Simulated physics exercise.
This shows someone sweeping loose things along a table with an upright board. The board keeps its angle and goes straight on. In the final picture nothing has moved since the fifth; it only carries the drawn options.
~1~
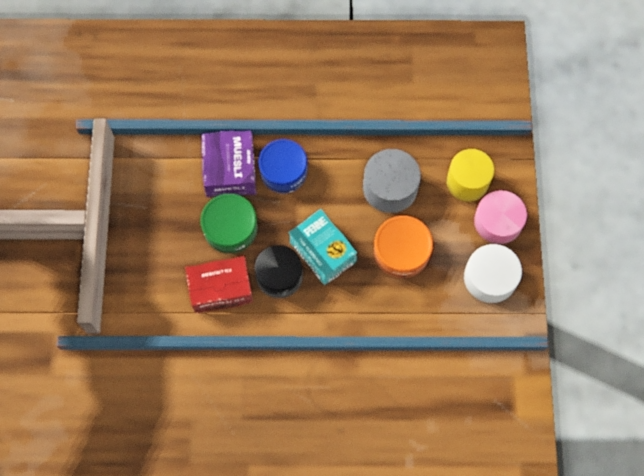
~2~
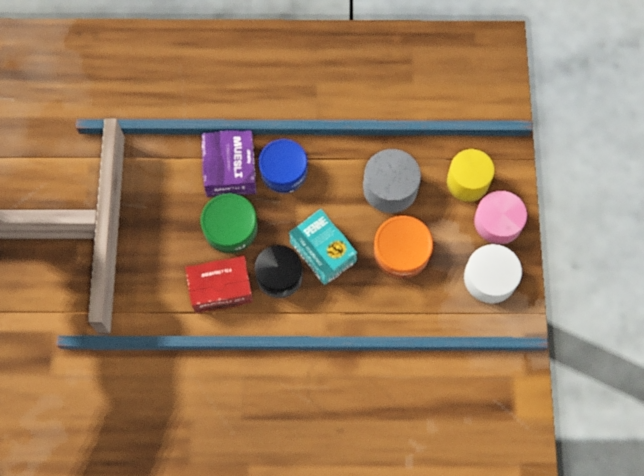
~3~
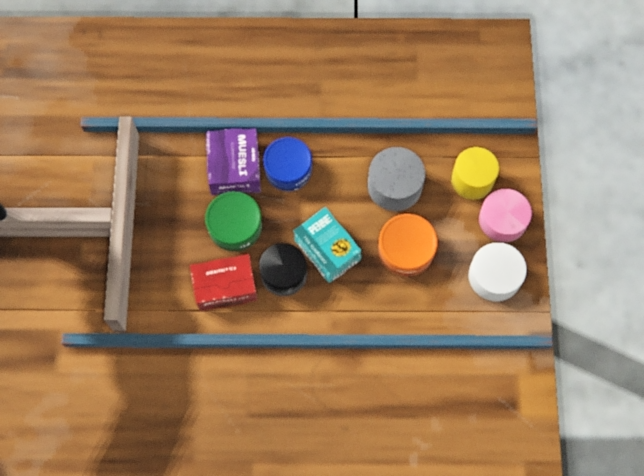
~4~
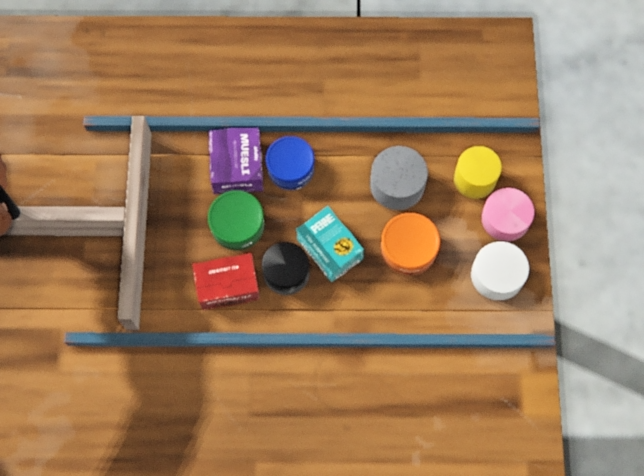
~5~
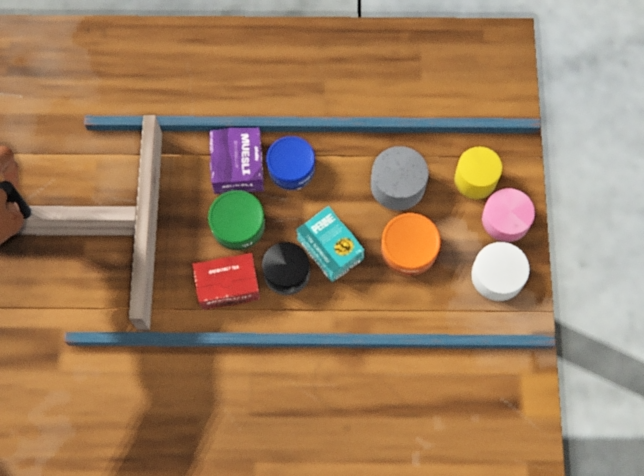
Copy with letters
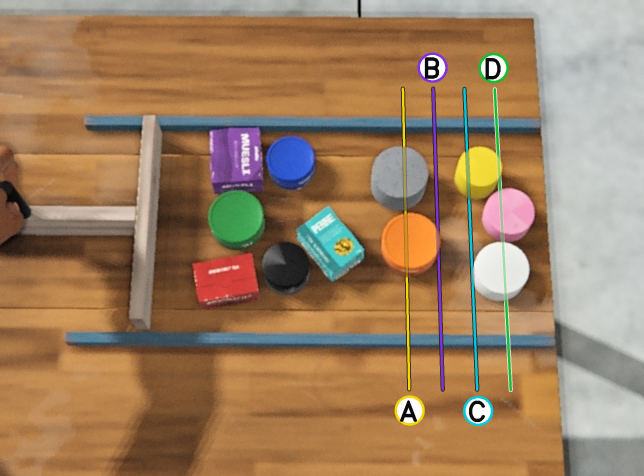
On a wooden tabletop seen from above, two blue rails run across a pale floor's edge at the right. Between them sit purple and red packets, green, blue and black tubs, a tilted turquoise packet, then grey, orange, yellow, pink and white ones. A hand enters at left as the wooden board slides slowly rightward, touching nothing, while the view shifts very slightly.
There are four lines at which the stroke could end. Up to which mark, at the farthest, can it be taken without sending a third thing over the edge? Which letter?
At A, and not beyond.
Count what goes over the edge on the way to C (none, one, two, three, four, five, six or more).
Six or more.
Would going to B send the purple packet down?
By then, no.
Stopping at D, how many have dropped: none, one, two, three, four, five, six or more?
In all, six or more.
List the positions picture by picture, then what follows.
The first picture shows green tub (229, 224); grey pot (391, 181); turquoise packet (323, 248).
The second picture shows board (103, 217); blue tub (284, 166).
The third picture shows board (119, 215); white tin (496, 272).
The fourth picture shows board (132, 214); orange jar (410, 245).
The fifth picture shows board (143, 213); purple packet (237, 160); black tin (286, 269); green tub (237, 221).
On the marked copy, A at (406, 231); B at (438, 232); C at (471, 232); D at (502, 232).
With A. Early on, board (237, 214); purple packet (274, 162); blue tub (324, 164).
Further on, board (333, 215); white tin (525, 284); yellow tin (497, 172).
At the end, board (403, 215); white tin over the edge; pink tin (547, 223); one fallen.
As for the rest, B drops four; C drops eight; D drops eight.
